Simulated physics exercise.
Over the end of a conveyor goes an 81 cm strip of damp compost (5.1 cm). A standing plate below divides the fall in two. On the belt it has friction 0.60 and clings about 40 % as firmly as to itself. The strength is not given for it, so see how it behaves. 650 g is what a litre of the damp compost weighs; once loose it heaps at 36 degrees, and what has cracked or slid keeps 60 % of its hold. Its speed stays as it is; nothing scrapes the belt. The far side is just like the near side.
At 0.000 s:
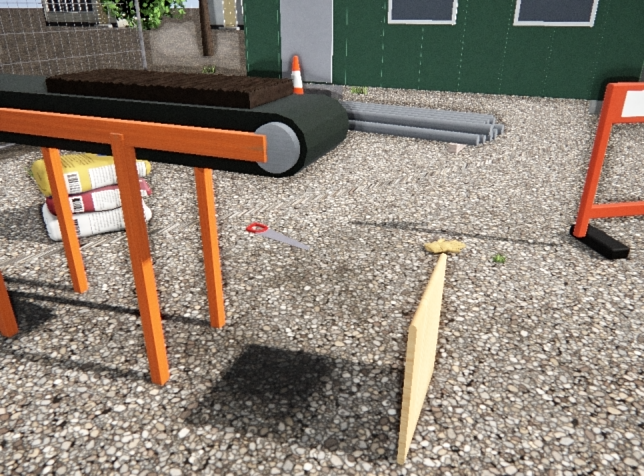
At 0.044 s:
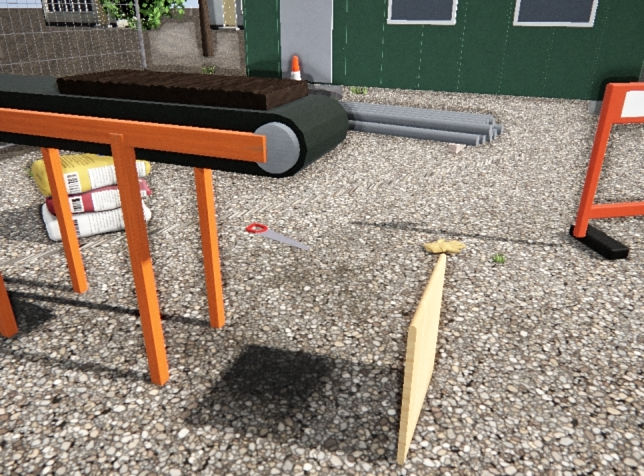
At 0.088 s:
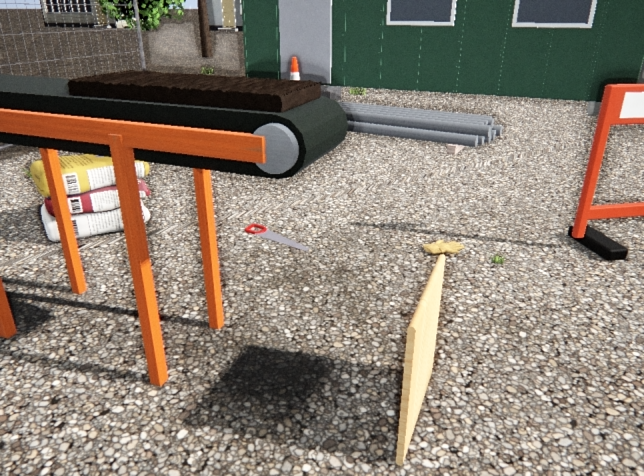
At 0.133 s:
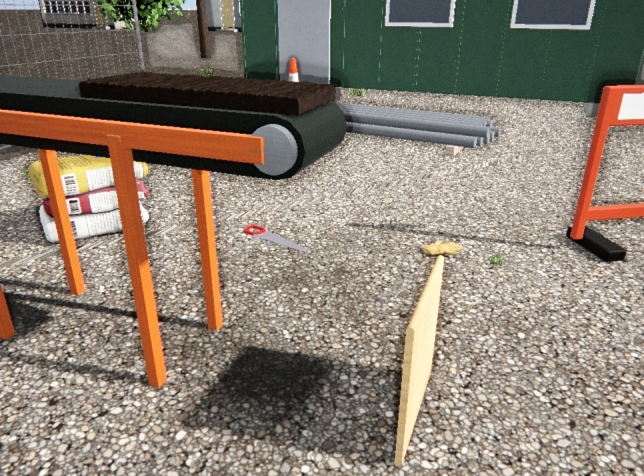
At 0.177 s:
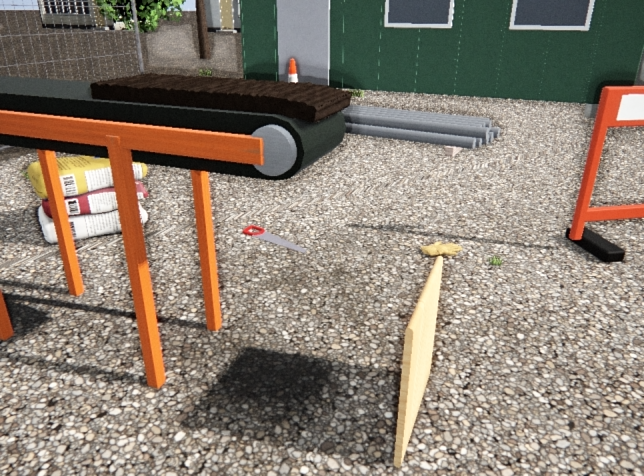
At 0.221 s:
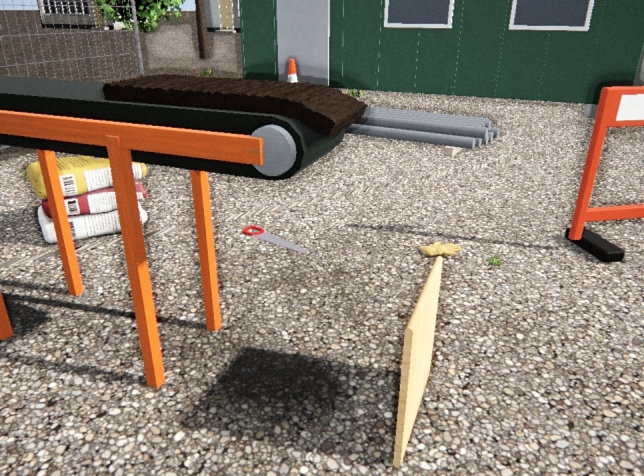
The clip opens on a dark, flat strip of damp compost lying on a conveyor belt above gravel, with a thin upright plate standing below to the right. The strip slides steadily right toward the roller, then its front edge passes over the roller and slopes slightly downward, still in one piece.
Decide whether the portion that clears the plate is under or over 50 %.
The portion that clears the plate comes to smaller than 50 percent.
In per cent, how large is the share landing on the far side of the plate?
35 per cent.
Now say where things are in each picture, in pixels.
The first picture shows foremost bit of the damp compost at (249, 97).
The second picture shows foremost bit of the damp compost at (266, 102).
The third picture shows foremost bit of the damp compost at (282, 101), 1 % of it past the top of the roller, in one piece.
The fourth picture shows foremost bit of the damp compost at (298, 105), 8 % of it past the top of the roller, in one piece.
The fifth picture shows foremost bit of the damp compost at (316, 112), 15 % of it past the top of the roller, in one piece.
The sixth picture shows foremost bit of the damp compost at (334, 121), 21 % of it past the top of the roller, in one piece.
After 0.41 s, 0 % is beyond the plate's line.
After 0.64 s, 12 % is beyond the plate's line.
After 0.87 s, 23 % is beyond the plate's line.
After 1.10 s, 35 % is beyond the plate's line.
After 2.26 s, 35 % is beyond the plate's line.
